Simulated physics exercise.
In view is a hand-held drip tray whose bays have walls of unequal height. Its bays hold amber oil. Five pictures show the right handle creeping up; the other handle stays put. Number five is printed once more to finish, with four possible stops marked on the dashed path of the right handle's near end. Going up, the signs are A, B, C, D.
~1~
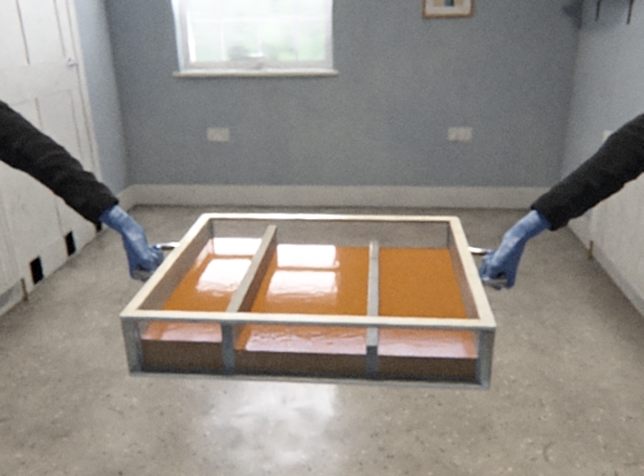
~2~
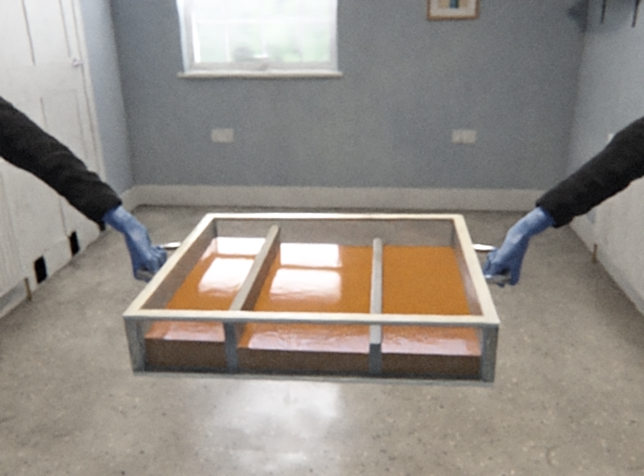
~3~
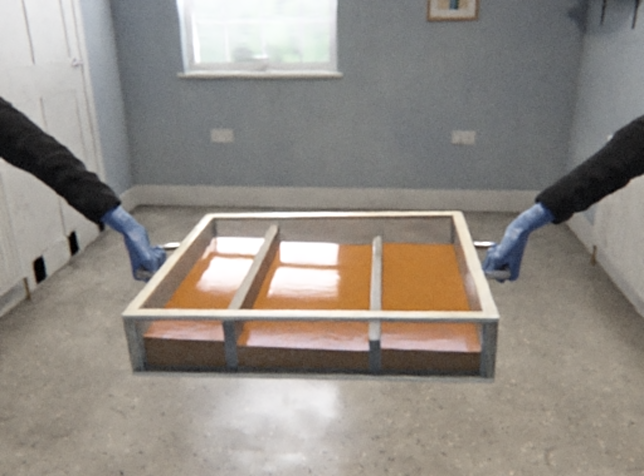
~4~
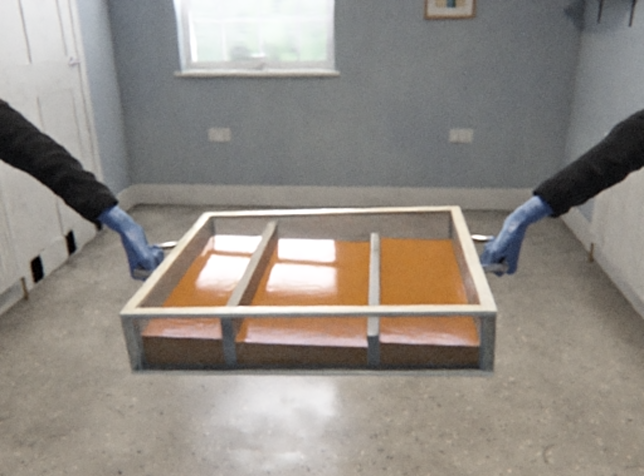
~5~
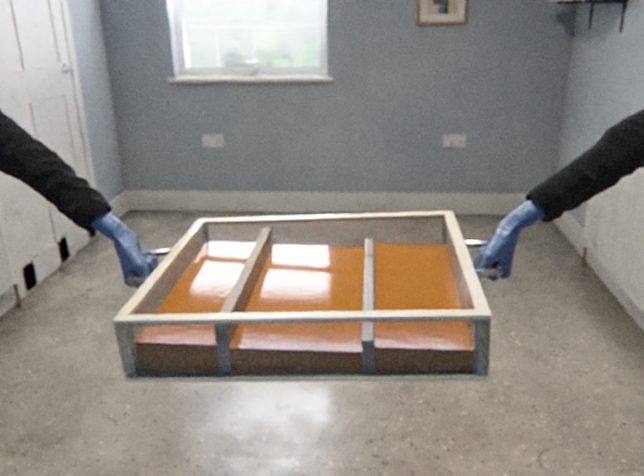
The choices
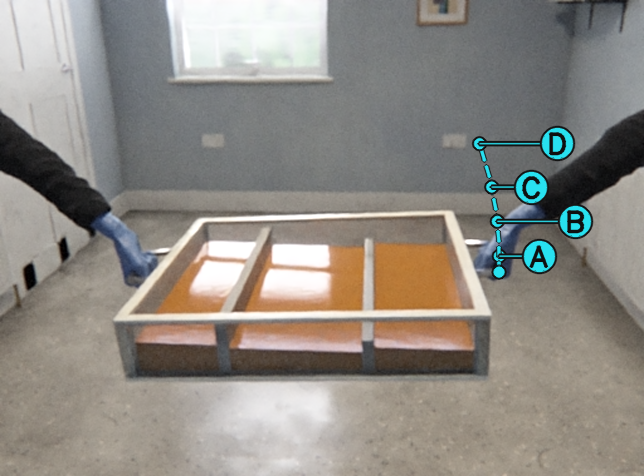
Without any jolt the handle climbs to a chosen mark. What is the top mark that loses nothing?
Use mark D.
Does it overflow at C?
No, not at all.
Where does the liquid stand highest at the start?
It is the left one.
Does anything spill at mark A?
No.
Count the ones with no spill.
All four.
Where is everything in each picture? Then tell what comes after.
The tray is level; deepest in the left bay, at (218, 281), shallowest in the right; right handle at (497, 267).
Tipped about 1° down to the left; no wall is crossed; right handle at (501, 264).
Tipped about 2° down to the left; no wall is crossed; right handle at (500, 260).
Tipped about 3° down to the left; no wall is crossed; right handle at (498, 253).
Tipped about 3° down to the left; deepest in the left bay, at (213, 284), shallowest in the right; right handle at (492, 258).
On the marked copy, A at (499, 256); B at (497, 221); C at (491, 187); D at (479, 143).
With A, nothing spills; the middle bay holds the most.
With B, nothing spills; the middle bay holds the most.
With C, nothing spills; the middle bay holds the most.
With D, nothing spills; the middle bay holds the most.
